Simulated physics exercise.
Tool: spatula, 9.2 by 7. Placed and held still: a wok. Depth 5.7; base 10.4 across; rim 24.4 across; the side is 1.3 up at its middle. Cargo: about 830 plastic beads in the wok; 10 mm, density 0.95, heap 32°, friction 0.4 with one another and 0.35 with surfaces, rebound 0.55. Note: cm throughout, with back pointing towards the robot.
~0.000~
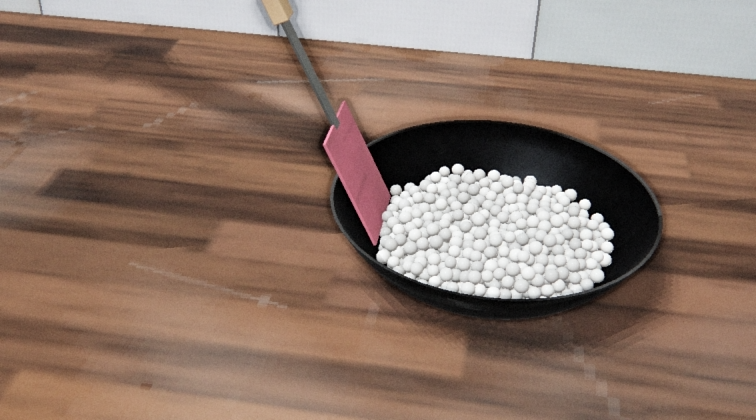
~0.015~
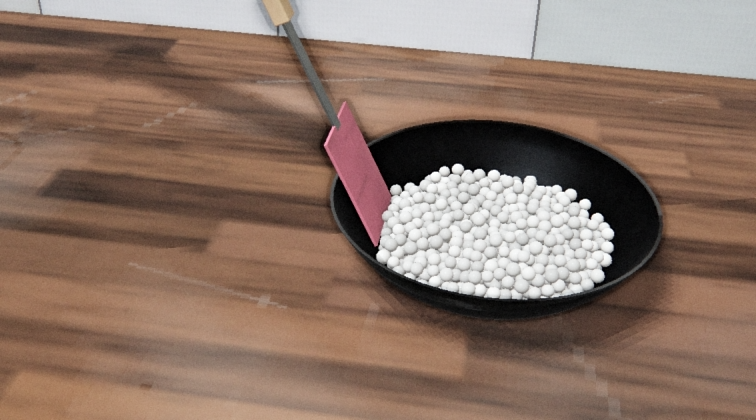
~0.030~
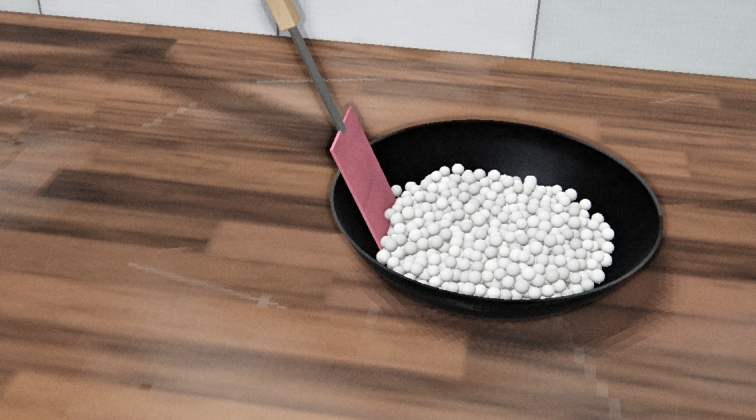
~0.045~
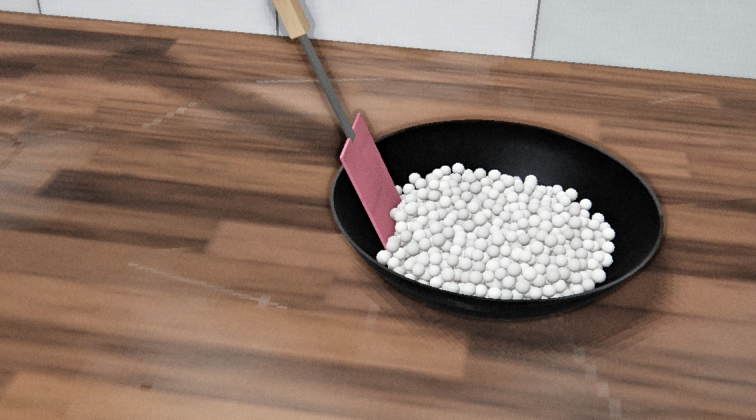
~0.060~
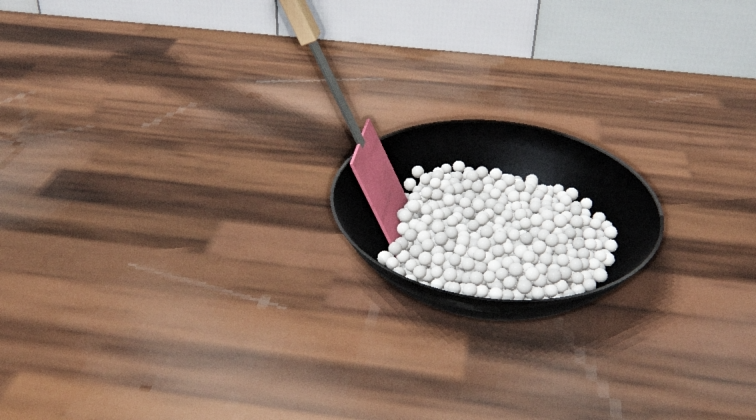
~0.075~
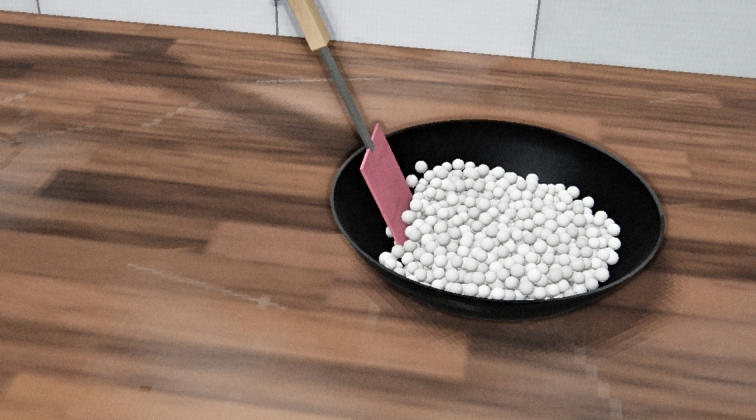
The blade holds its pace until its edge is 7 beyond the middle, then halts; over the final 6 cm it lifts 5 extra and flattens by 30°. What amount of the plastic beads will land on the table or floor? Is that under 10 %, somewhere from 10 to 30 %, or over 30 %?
It is under 10 %.
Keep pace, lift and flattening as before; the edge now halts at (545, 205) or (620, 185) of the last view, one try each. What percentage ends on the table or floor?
The two tries give near 0 and near 20 in a hundred.
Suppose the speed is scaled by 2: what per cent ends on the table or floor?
Roughly 20 percent ends on the table or floor.
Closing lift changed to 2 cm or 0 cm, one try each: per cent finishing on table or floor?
Try one gives about 0 in a hundred, try two about 5 in a hundred.
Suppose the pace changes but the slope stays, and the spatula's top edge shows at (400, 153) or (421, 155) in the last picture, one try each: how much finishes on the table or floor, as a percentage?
That comes to some 20 and some 25 percent, in that order.
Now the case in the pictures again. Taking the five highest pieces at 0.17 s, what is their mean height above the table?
About 5 cm.
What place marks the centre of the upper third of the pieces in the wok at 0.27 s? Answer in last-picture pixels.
It is centred at about (576, 216).
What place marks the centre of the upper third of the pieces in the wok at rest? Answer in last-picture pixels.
About (588, 226).
After 0.17 s, sloping 65°, highest piece 5 above the table; 826 in the wok.
After 0.27 s, sloping 52°, highest piece 7 above the table; 826 in the wok.
After 0.52 s, sloping 35°, highest piece 7 above the table; 775 in the wok, 38 on the table or floor, 13 on the blade or in flight.
After 1.57 s, sloping 35°, highest piece 6 above the table; 773 in the wok, 53 on the table or floor.
At rest, 773 in the wok, 53 on the table or floor. That is 6 % on the table or floor.
